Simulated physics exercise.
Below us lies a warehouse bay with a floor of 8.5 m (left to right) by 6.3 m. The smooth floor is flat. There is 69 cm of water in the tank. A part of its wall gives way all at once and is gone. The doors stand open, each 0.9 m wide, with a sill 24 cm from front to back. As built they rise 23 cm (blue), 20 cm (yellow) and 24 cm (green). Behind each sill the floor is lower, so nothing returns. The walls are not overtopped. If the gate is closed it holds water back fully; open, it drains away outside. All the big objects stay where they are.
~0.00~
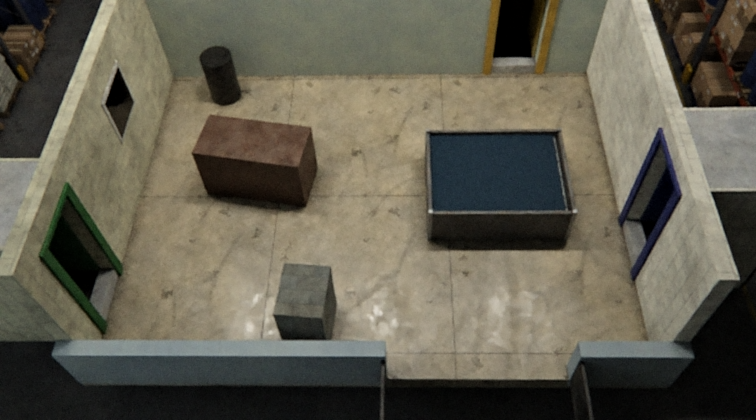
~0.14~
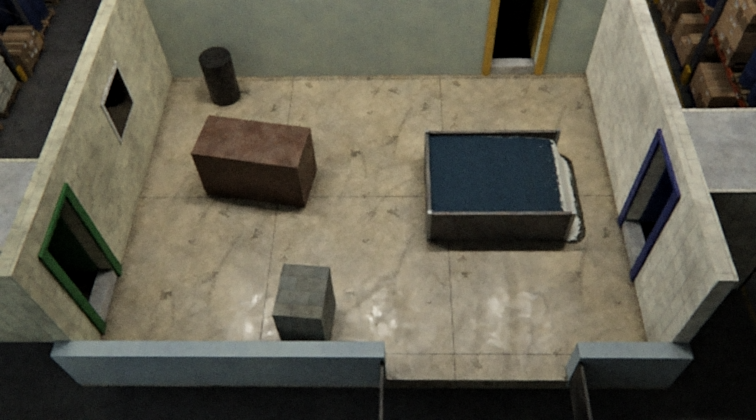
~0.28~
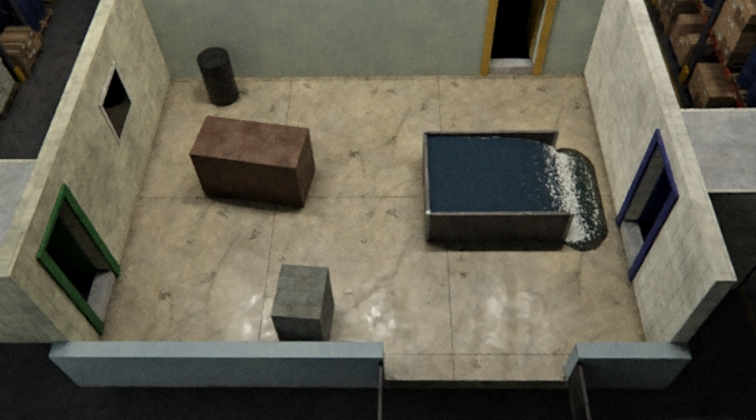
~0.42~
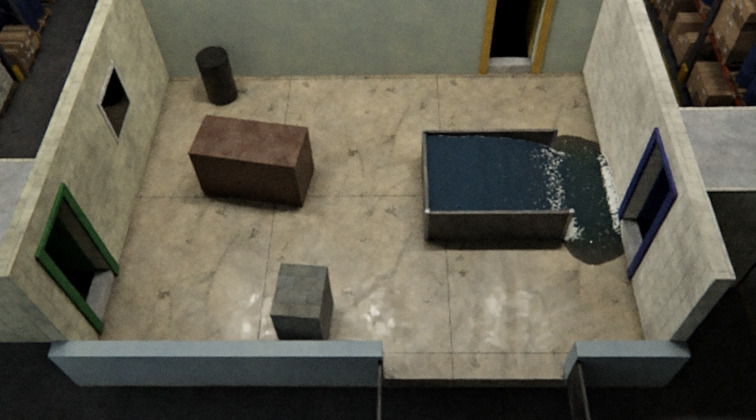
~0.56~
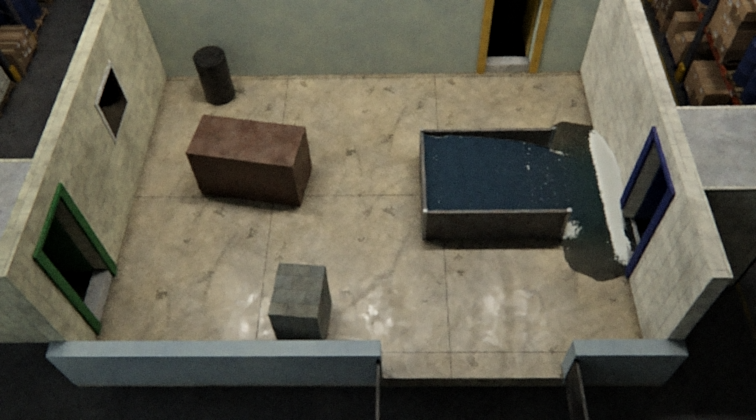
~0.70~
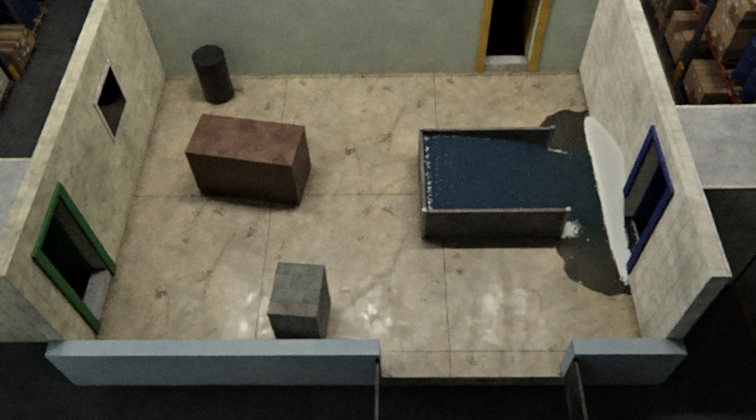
Warehouse bay with a tank of dark water losing its right side, water pouring out and spreading rightward to the blue doorway.
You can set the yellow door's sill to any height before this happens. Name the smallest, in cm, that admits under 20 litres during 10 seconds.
At least 17 cm or so.
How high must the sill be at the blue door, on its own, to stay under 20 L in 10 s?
Roughly 32 cm at blue.
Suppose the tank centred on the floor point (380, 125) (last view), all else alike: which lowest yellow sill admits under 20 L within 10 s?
About 19 cm.
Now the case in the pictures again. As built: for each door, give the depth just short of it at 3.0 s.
Depths in cm: Blue 21, yellow 22, green 0.
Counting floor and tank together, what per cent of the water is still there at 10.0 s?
About 84 per cent.
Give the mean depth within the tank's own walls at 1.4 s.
About 38 cm.
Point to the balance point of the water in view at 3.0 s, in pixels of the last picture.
At about (534, 193).
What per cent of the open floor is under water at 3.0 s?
Near 30 per cent is wet.
After 1.4 s water covers 15 % of the floor, deepest (50 cm) near (596, 189); it has not reached the yellow door.
After 3.0 s water covers 30 % of the floor, deepest (32 cm) near (632, 350); 22 cm at the yellow door, 4 litres in over its 20 cm sill.
After 10.0 s water covers 95 % of the floor, deepest (9 cm) near (112, 363); 6 cm at the yellow door, 8 litres in over its 20 cm sill.
At the yellow door as built, the water arrived by 1.7 s and peaked near 23 cm at 2.4 s.
Run again over the same 10 s with other heights there, 35 litres in over 14 cm, 10 litres over 19 cm. The limit of 20 litres is kept from about 17 cm up.
